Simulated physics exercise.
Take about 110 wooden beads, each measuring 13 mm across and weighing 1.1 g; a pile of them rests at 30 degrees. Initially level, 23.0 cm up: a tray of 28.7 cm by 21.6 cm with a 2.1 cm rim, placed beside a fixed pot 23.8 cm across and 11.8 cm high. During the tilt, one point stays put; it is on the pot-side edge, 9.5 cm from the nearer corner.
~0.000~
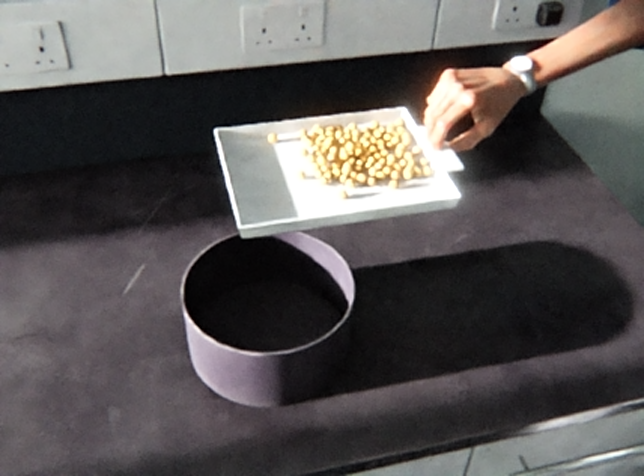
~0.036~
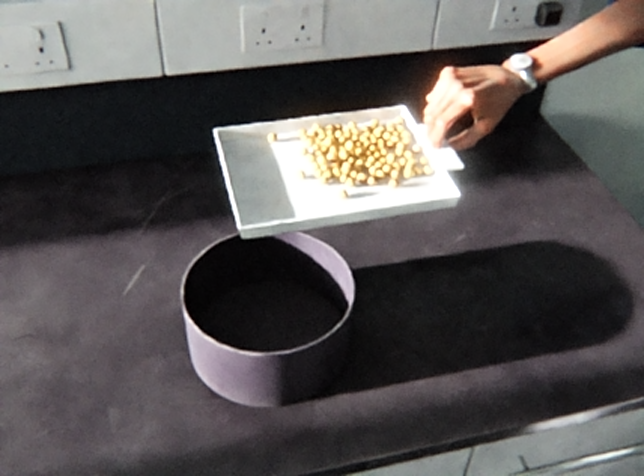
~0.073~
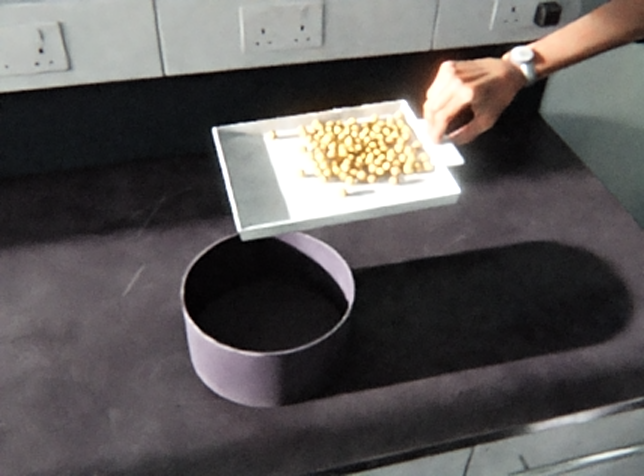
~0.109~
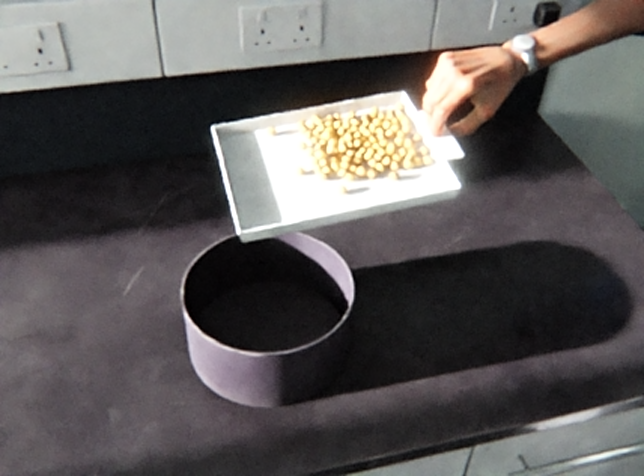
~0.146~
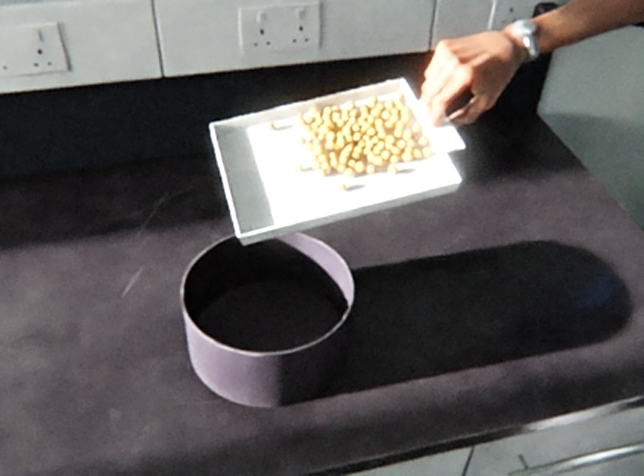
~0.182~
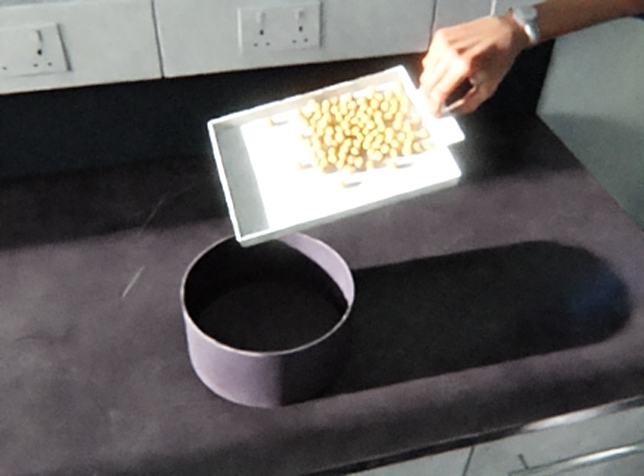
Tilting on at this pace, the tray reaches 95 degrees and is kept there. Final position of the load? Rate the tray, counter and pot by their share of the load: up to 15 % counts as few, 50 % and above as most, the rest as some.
Left on the tray: Few; counter: Few; pot: Most.
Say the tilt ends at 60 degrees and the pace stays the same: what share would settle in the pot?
Result: Close to 55 %.
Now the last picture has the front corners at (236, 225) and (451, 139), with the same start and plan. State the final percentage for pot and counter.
Per cent by place - pot 5, counter 95.
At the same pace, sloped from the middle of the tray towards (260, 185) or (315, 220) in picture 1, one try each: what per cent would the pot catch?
Approximately 30 percent, then 100 percent.
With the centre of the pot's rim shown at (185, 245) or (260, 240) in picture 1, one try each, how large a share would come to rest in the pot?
Roughly 20 and 40 percent.
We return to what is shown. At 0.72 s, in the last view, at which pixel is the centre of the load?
I reckon close to (241, 257).
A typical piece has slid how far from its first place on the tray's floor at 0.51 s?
About 12 cm.
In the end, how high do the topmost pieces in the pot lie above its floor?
I'd put it at close to 2.5 centimetres.
After 0.51 s, tilt 55 degrees; the tray holds 100 %, the pot 0 %.
After 0.72 s, tilt 80 degrees; the tray holds 55 %, the pot 25 %.
Then, at 1.05 s, tilt 95 degrees; the tray holds 10 %, the pot 75 %.
In the end, at 2.0 s, tray 0 %, counter 5 %, pot 95 %.
